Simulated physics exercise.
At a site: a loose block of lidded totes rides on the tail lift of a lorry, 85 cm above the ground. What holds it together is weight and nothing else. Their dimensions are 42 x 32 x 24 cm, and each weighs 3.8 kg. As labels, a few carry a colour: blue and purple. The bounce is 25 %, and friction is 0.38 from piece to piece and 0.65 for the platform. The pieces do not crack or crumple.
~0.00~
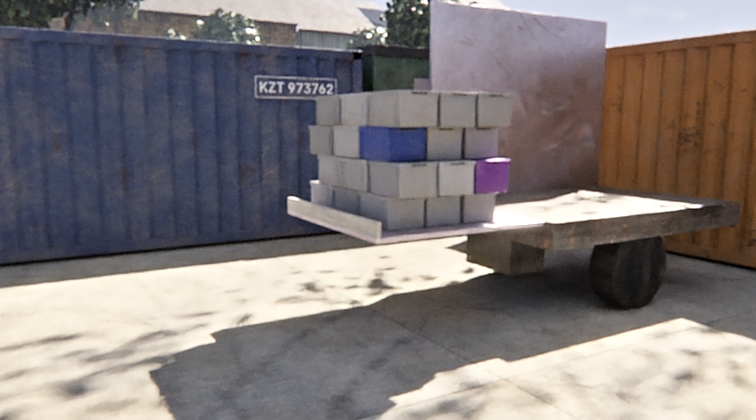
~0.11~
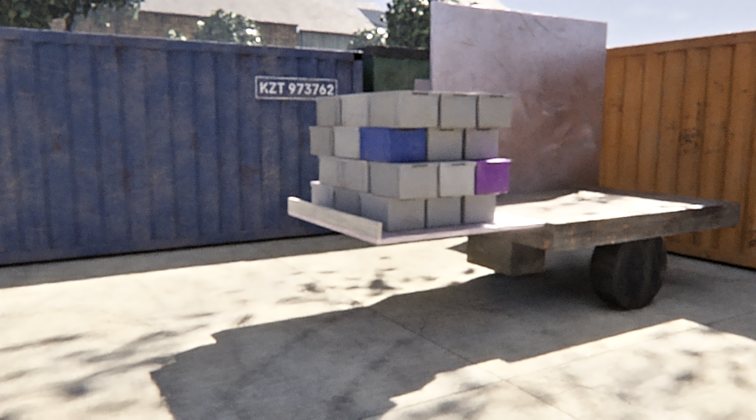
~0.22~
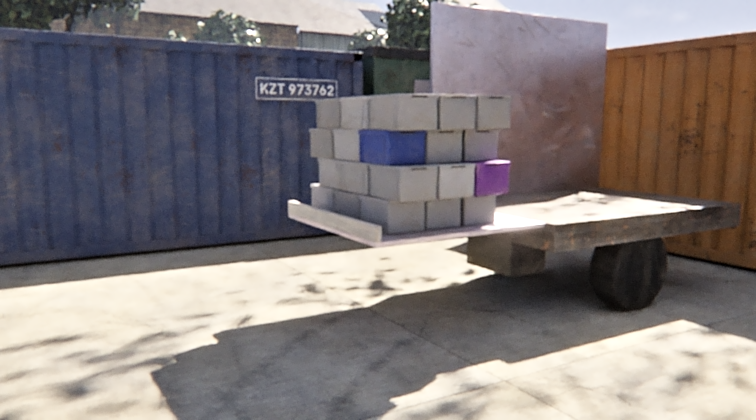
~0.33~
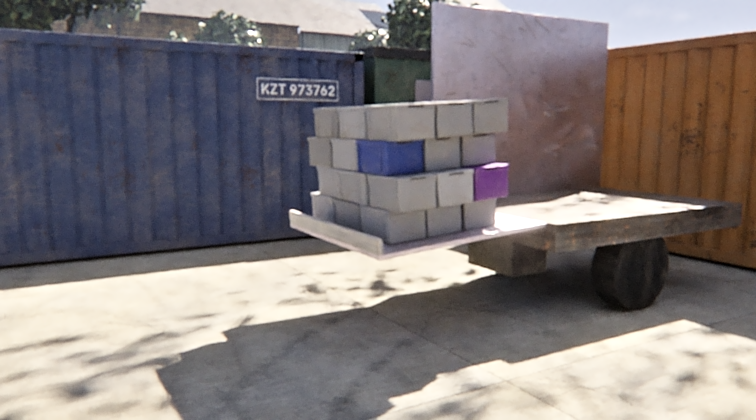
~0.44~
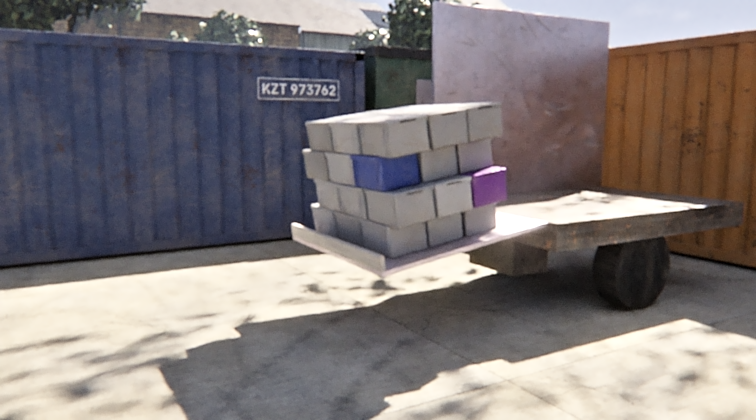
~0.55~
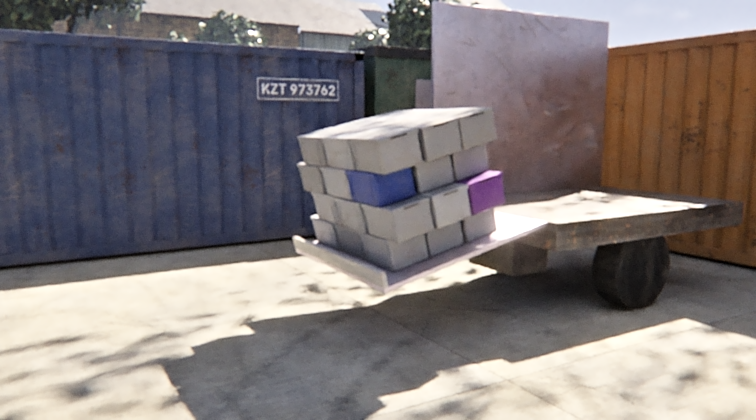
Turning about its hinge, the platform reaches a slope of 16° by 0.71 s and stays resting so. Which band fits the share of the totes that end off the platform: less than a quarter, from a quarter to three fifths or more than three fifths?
From a quarter to three fifths.
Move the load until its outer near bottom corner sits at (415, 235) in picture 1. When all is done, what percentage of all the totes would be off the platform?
After that change, 50 per cent.
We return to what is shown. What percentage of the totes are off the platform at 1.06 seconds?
By that time it is 0 percent.
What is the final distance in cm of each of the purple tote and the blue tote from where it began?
Result: Purple at 30 cm, blue at 160 cm.
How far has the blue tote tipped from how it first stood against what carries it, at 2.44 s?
Something like 70°, give or take.
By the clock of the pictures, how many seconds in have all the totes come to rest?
Around 4.0 seconds.
Around 1.06 s, slope 16°; none of the 36 totes off the platform, 34 disturbed; blue tote tipped 15°; purple tote tipped 6°.
Around 1.58 s, slope 16°; 9 of the 36 totes off the platform; blue tote on its side; purple tote tipped 18°.
Around 2.44 s, slope 16°; 16 of the 36 totes off the platform; blue tote on its side; purple tote tipped 28°.
Finally (4.2 s), slope 16°; 18 of the 36 totes off the platform; blue tote on its side; purple tote tipped 28°. That is 50 per cent. Seen by the last camera, middles, blue tote near (285, 339), purple tote near (454, 201).
